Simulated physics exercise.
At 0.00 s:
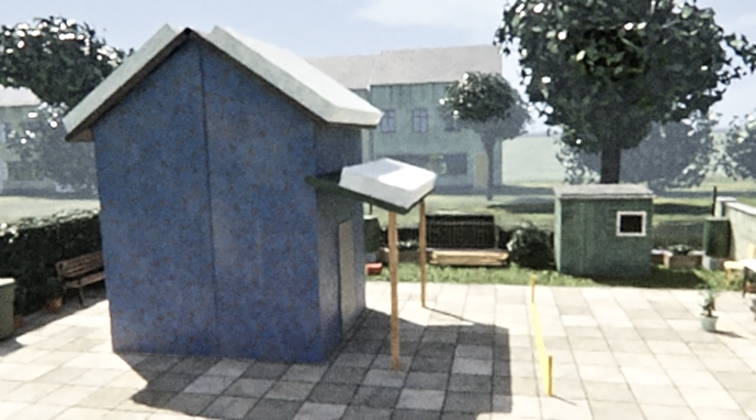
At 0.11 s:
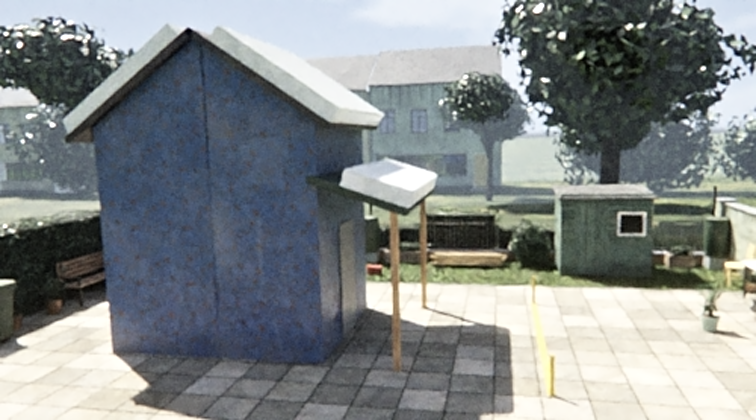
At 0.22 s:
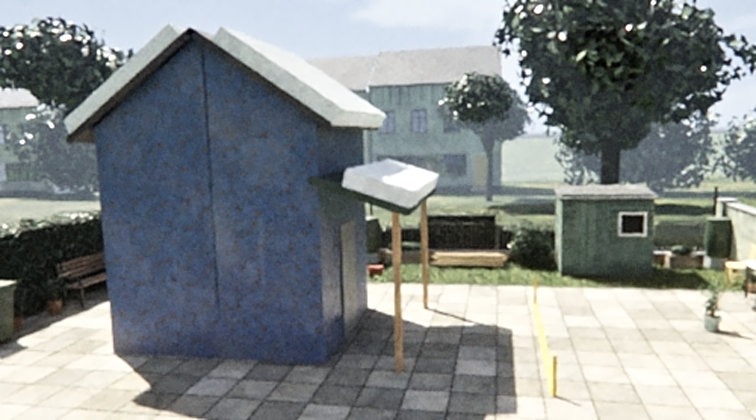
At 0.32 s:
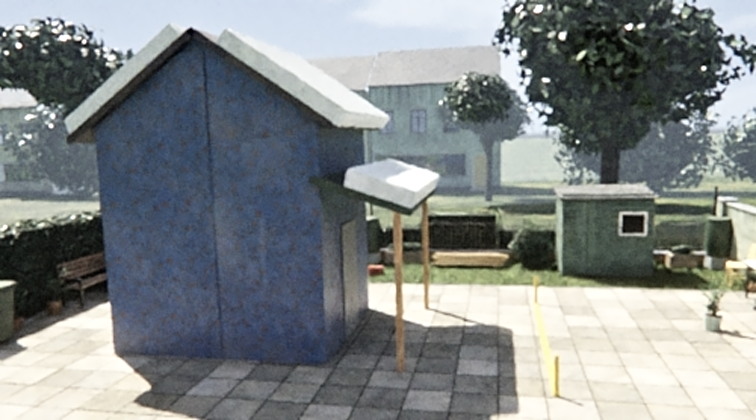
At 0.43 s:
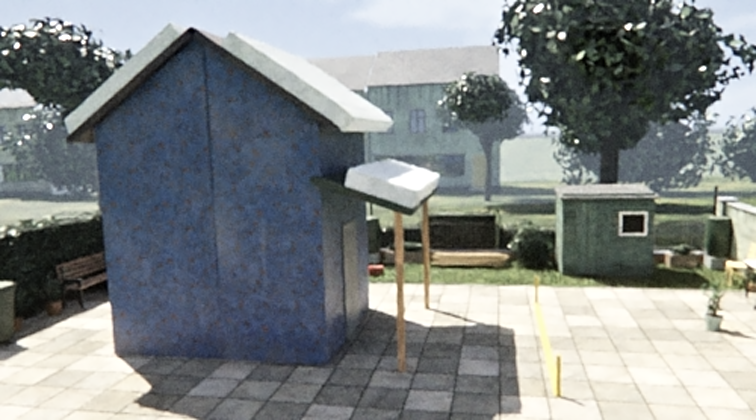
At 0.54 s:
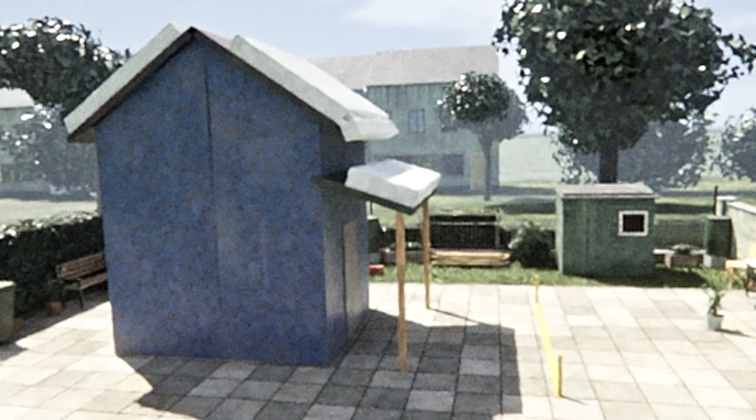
Snow on the blue house's roof slides slowly down to the right, past the roof's edge.
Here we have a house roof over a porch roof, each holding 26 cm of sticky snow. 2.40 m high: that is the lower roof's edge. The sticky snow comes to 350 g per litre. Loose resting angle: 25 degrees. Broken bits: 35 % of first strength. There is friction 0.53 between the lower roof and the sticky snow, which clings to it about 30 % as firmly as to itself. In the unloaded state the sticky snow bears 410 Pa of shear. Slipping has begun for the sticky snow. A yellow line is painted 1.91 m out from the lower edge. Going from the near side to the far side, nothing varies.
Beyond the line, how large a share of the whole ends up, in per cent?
Roughly 29 per cent.
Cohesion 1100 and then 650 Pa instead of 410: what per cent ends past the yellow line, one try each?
1 in a hundred, followed by 20 in a hundred.
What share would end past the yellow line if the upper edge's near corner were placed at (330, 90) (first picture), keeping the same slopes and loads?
Share past the line: About 35 %.
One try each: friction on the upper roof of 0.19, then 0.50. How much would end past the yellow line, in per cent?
35 %, then 25 %.
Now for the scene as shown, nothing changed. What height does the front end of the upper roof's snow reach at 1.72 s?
1.6 m, more or less.
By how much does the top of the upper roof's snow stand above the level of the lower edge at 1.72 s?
0.6 m, roughly.
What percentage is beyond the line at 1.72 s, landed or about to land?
0 percent.
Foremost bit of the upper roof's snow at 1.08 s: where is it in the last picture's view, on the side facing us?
Around pixel (403, 182).
By 1.08 s, none is below the lower edge and 0 % is past the line.
By 1.72 s, 25 % is below the lower edge and 0 % is past the line.
By 2.36 s, 73 % is below the lower edge and 20 % is past the line.
By 3.00 s, 73 % is below the lower edge and 29 % is past the line.
By 3.20 s, at the end, 73 % is below the lower edge and 29 % is past the line.
